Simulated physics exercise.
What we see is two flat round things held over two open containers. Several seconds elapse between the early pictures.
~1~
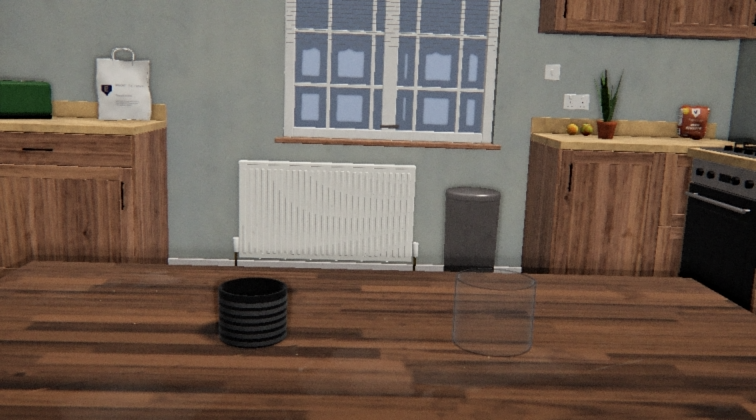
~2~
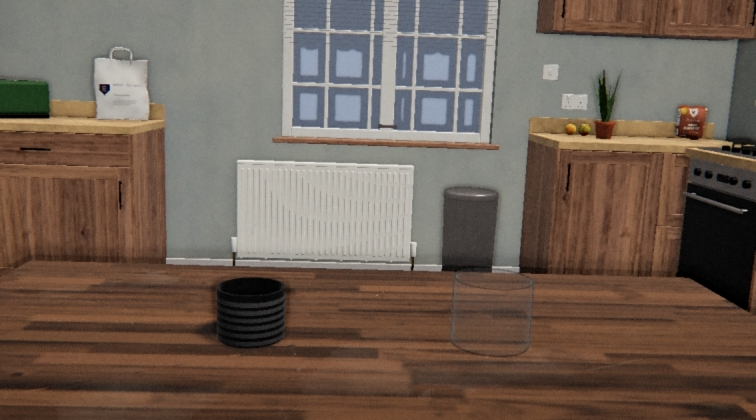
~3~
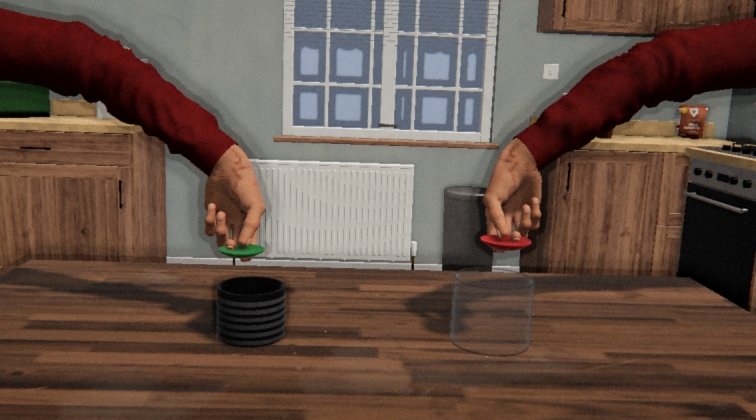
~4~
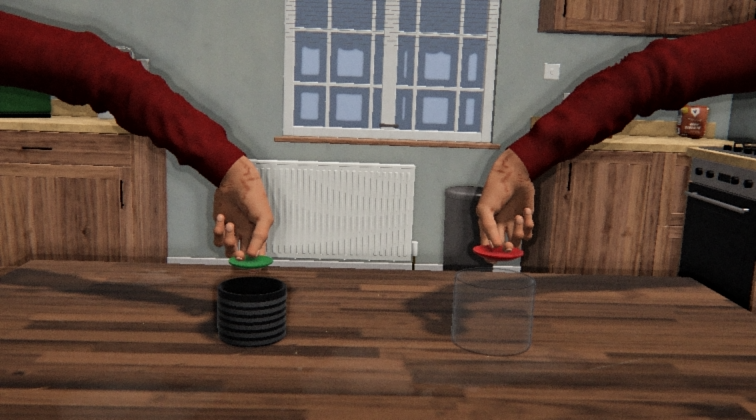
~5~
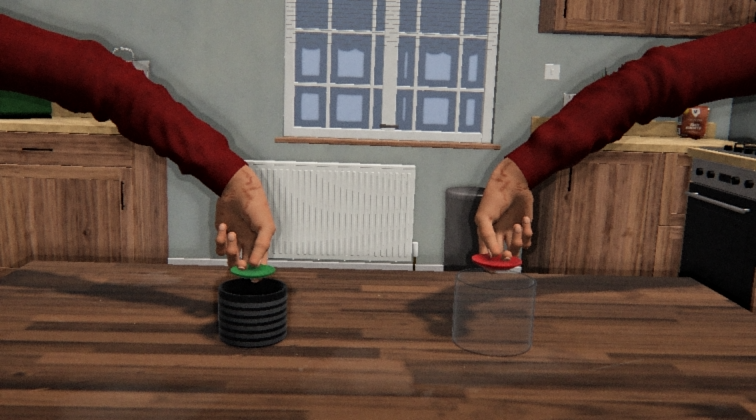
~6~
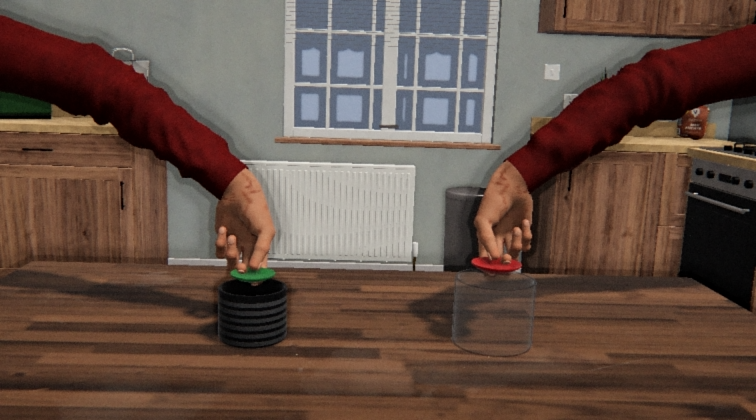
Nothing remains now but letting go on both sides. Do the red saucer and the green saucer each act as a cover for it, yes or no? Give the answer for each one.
Red saucer: No; green saucer: No.
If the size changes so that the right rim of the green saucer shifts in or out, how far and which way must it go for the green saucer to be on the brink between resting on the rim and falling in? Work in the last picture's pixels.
Some 8 pixels, rightward.
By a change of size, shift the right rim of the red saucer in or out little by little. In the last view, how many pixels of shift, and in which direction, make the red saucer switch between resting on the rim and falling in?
Looks like close to 12 pixels, moving right.
Then, 0.16 s on from there, red saucer on its way down near (493, 312); green saucer on its way down near (253, 321).
Then, 0.24 s on from there, red saucer at the bottom near (492, 328); green saucer at the bottom near (253, 324).
In the end, the red saucer drops inside, near (492, 335); the green saucer drops inside, near (253, 331).
